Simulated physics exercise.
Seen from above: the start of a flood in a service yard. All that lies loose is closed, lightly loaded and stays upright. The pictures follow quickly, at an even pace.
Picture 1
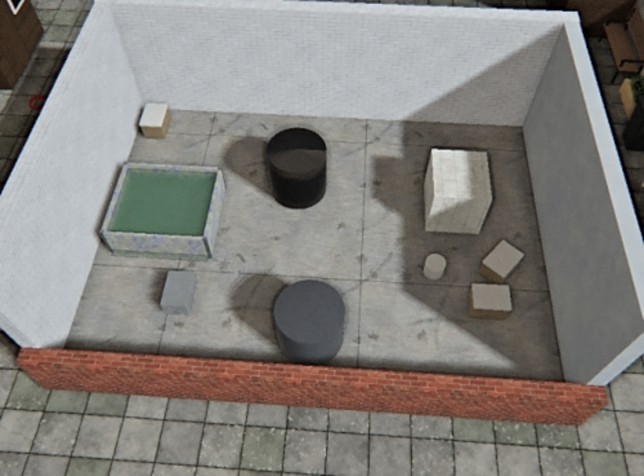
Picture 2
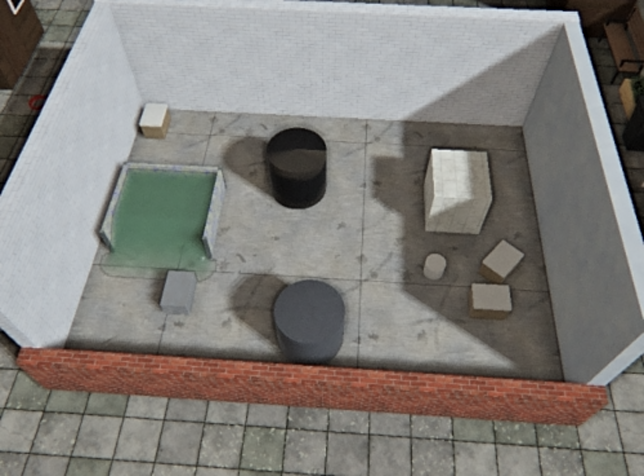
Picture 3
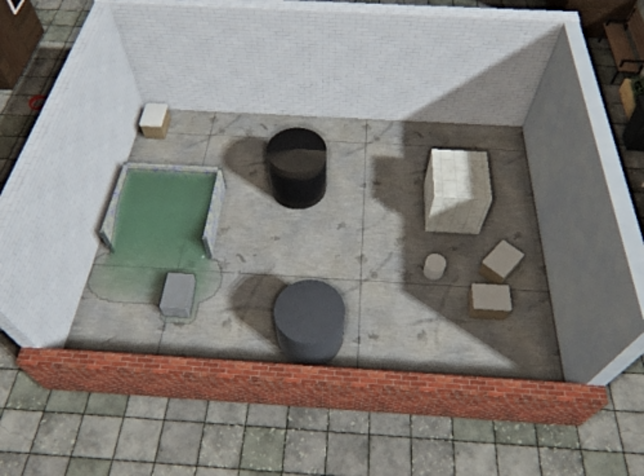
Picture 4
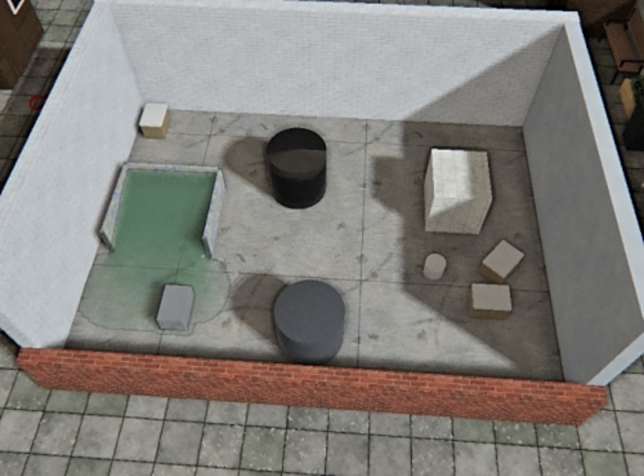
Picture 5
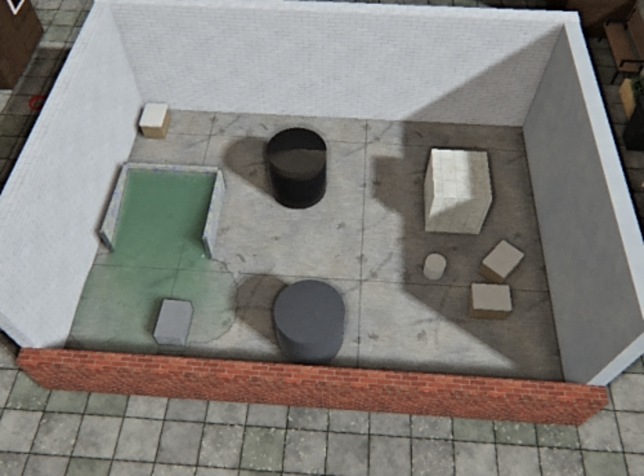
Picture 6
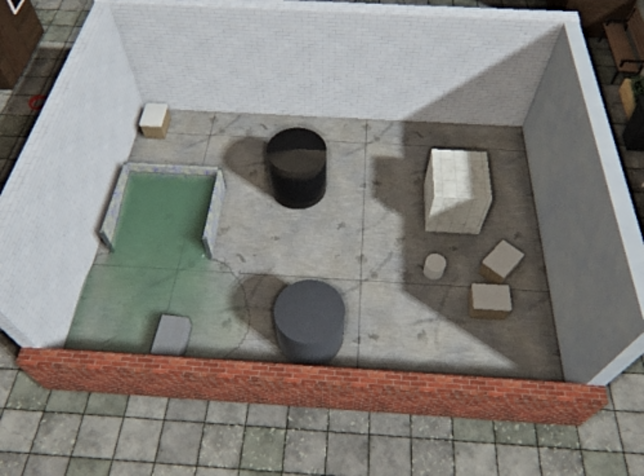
Green water spreads from the open tank and pushes a grey crate toward the brick wall.
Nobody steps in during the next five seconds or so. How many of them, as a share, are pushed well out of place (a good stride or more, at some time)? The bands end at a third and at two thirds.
It is under a third.
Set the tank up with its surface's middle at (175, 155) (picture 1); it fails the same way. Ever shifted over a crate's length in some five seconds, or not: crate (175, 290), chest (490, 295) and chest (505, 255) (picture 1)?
In that order: Pushed that far, short of that, less than that.
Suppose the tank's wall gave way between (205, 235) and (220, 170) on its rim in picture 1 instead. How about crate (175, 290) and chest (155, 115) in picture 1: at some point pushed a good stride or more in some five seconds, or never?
One after the other: Under that, never so far.
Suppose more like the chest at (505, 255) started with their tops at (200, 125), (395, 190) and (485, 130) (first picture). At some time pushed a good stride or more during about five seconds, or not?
In that order: Short of that, short of that, not that far.
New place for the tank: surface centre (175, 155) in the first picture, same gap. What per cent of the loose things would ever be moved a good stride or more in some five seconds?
Roughly 20 per cent.
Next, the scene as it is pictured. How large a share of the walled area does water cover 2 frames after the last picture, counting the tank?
Some 20 per cent.
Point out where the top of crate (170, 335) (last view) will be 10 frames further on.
Around (222, 342).
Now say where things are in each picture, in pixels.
The first picture shows a crate at (177, 288), on the bottom; a chest at (492, 296), on the bottom; 0 of 5 have shifted.
The second picture shows a crate at (177, 288) rests on the ground; a chest at (492, 296) rests on the ground; 0 of 5 have shifted.
The third picture shows a crate at (177, 290) rests on the ground, close to its start; a chest at (492, 296) rests on the ground; 0 of 5 have shifted.
The fourth picture shows a crate at (174, 303) rests on the ground, close to its start; a chest at (492, 296), on the bottom; 1 of 5 have shifted.
The fifth picture shows a crate at (172, 318) rests on the ground, a stride from its start; a chest at (492, 296) rests on the ground; 1 of 5 have shifted.
The sixth picture shows a crate at (170, 334), on the bottom, a stride from its start; a chest at (492, 296), on the bottom; 1 of 5 have shifted.
A moment on, 1 of 5 are well off their spots; 1 afloat.
Next, 1 of 5 are well off their spots; 1 afloat.
Later, 1 of 5 are well off their spots; 1 afloat.
In the end, 1 of 5 are well off their spots, and 1 have been at some point; 1 afloat.
